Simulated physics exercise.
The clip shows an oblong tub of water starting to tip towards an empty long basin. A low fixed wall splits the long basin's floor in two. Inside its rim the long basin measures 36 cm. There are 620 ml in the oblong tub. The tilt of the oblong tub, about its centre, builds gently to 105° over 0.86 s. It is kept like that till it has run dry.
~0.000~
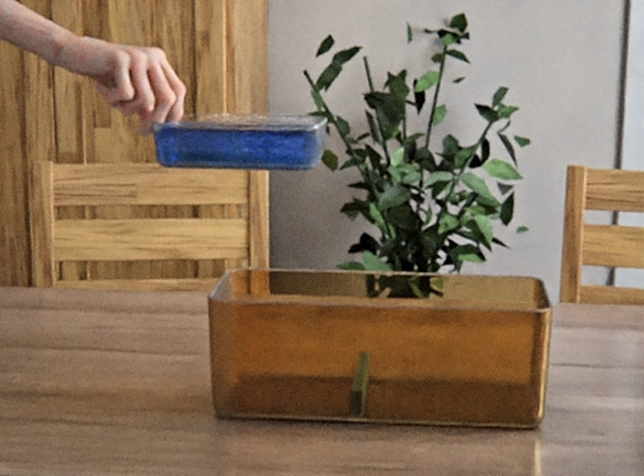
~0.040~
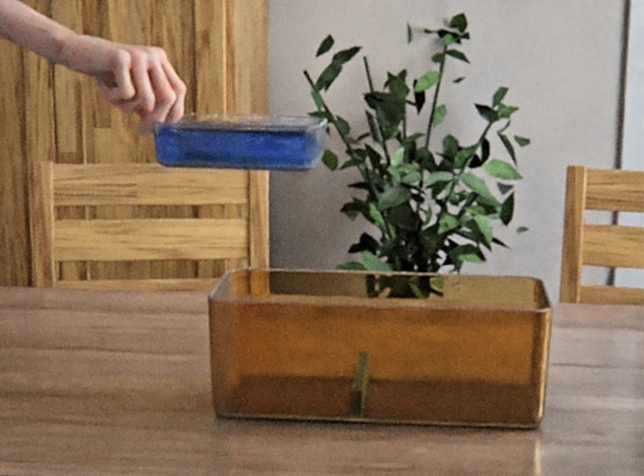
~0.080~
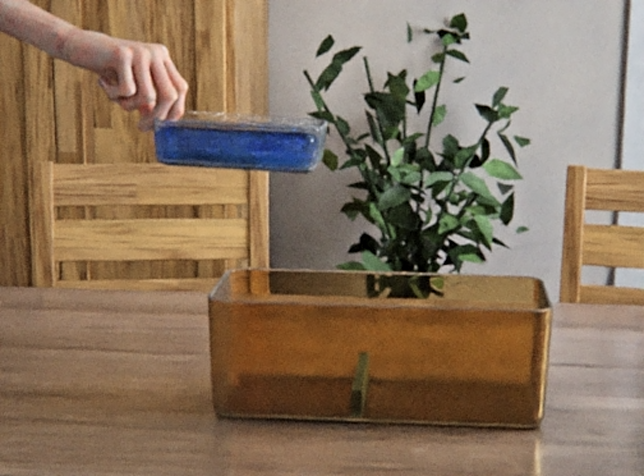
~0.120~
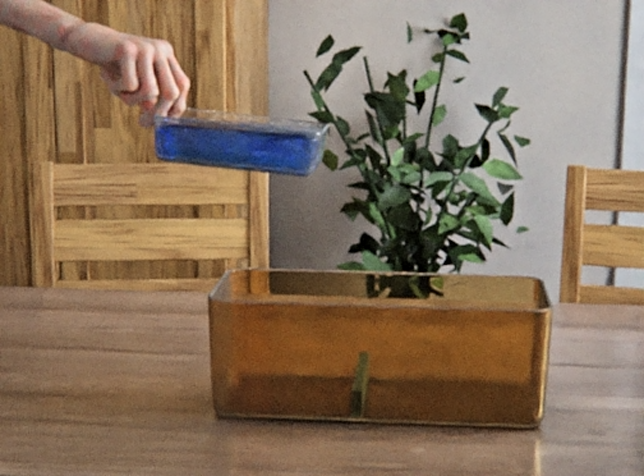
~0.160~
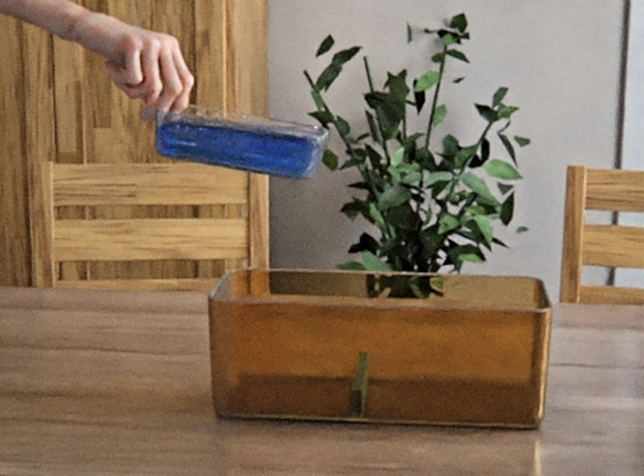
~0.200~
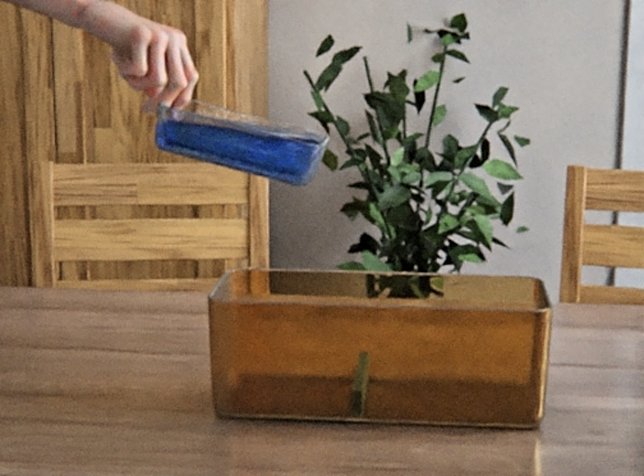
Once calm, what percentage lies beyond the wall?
Roughly 70 per cent is past the wall.
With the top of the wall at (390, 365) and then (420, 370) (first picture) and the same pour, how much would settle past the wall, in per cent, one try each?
First 50, then 10 per cent.
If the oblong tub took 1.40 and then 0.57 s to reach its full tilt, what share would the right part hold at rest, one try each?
First 65, then 70 per cent.
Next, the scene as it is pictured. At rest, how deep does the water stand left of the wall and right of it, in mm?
Left about 6 mm, right about 16 mm.
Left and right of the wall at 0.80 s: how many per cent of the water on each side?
Some 20 per cent left and 70 right.
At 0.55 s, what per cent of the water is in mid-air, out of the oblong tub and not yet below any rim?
Some 60 per cent.
After 0.55 s the tilt is 74° and 11 per cent is still to pour, 2 is left of the wall and 28 right of it.
After 0.80 s the tilt is 104° and 0 per cent is still to pour, 21 is left of the wall and 71 right of it.
After 1.07 s the tilt is 105° and 0 per cent is still to pour, 22 is left of the wall and 70 right of it.
After 1.36 s the tilt is 105° and 0 per cent is still to pour, 22 is left of the wall and 70 right of it.
In the end 22 per cent lies left of the wall, 70 right of it and 7 outside.
